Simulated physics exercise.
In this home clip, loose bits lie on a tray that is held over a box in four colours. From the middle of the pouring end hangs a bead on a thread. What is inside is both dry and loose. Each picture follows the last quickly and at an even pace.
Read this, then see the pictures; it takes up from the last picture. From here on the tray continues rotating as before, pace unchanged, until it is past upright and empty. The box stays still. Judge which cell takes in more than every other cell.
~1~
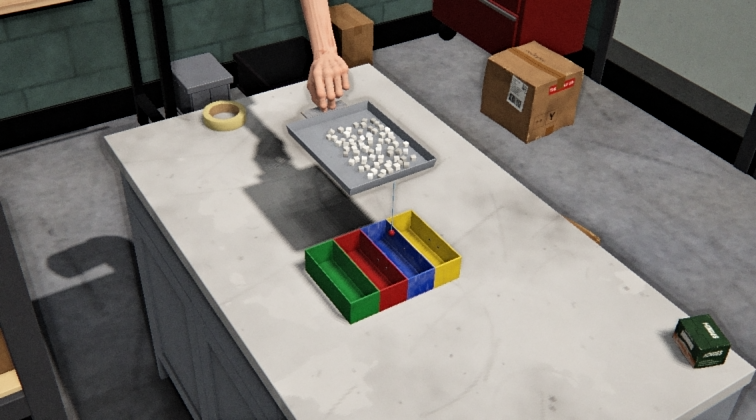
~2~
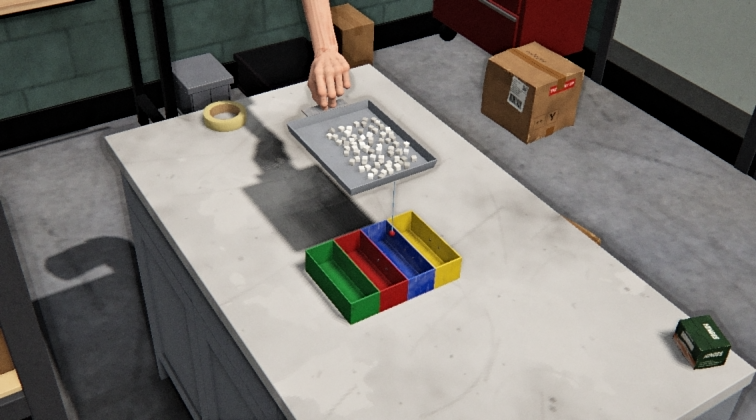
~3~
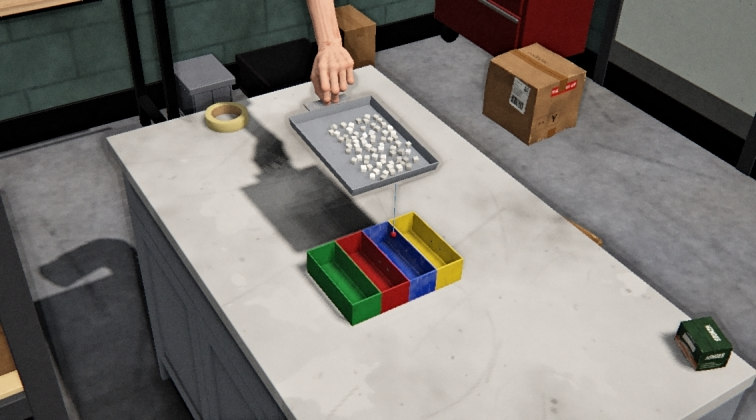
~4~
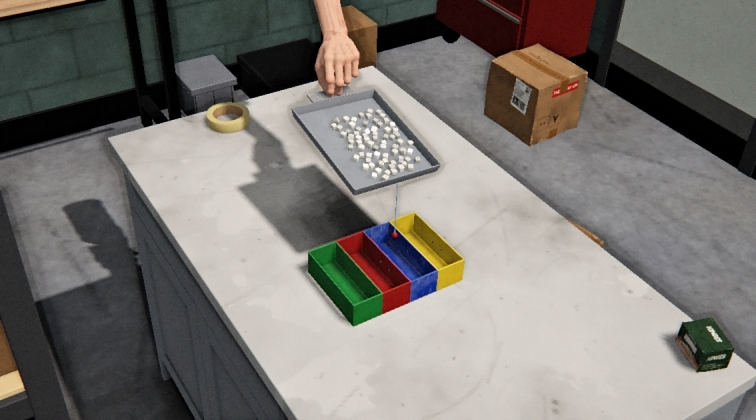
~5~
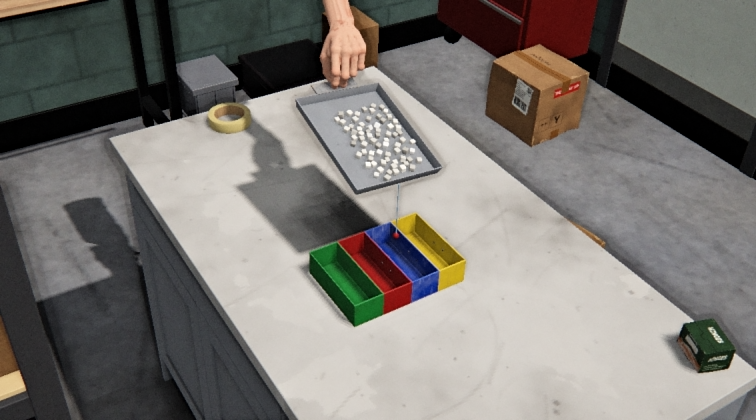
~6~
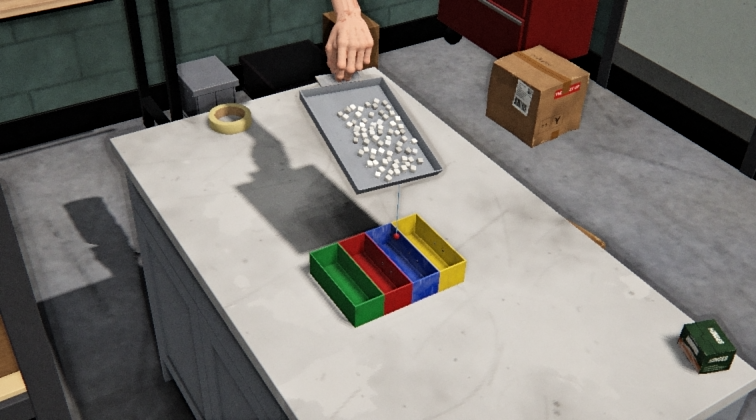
The yellow cell takes in the most.
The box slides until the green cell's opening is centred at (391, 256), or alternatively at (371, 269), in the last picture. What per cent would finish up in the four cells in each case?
It would be roughly 100 per cent in the first placement and roughly 100 per cent in the second.
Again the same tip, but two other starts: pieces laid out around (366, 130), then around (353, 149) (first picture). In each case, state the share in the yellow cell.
That would be 50 per cent, and then 40 per cent.
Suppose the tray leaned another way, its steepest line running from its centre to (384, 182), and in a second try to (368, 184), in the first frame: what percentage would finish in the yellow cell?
In turn, 20 percent and then 0 percent.
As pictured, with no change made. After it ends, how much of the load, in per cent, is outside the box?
40 per cent.
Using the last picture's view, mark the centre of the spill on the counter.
Near (475, 256).
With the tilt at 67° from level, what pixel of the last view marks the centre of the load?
Roughly at (418, 161).
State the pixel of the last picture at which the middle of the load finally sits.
I'd say the middle ends up at about (442, 267).
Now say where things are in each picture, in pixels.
Corners of the pouring end at (351, 187) and (434, 158), level; middle of the load at (365, 149), sugar cubes; bead on its thread at (391, 233); green cell at (365, 306); red cell at (393, 294); blue cell at (421, 282); yellow cell at (447, 271), in the first frame.
Corners of the pouring end at (351, 187) and (435, 159), level; middle of the load at (366, 149), in the second frame.
Corners of the pouring end at (354, 188) and (437, 161), tipped barely, lowest at the right corner; middle of the load at (368, 147), in the third frame.
Corners of the pouring end at (356, 188) and (438, 164), tipped a little, lowest at the right corner; middle of the load at (370, 144), in the fourth frame.
Corners of the pouring end at (358, 187) and (440, 166), tipped clearly, lowest at the right corner; middle of the load at (373, 141), in the fifth frame.
Corners of the pouring end at (360, 188) and (441, 168), tipped clearly, lowest at the right corner; middle of the load at (375, 139); green cell at (369, 309); red cell at (398, 297); blue cell at (425, 286); yellow cell at (452, 274), in the sixth frame.
Soon, tray tipped steeply; nearly all on the tray; a stray few falling or outside the box.
A while on, tray tipped past a quarter turn; most on the tray; a stray few in the yellow cell; a small part falling or outside the box.
Towards the end, tray tipped past a quarter turn; about half in the yellow cell; about a quarter in the blue cell; about a third falling or outside the box.
Finally, tray tipped past a quarter turn; about half in the yellow cell; about a quarter in the blue cell; none in the green cell; none in the red cell; about a third outside the box.
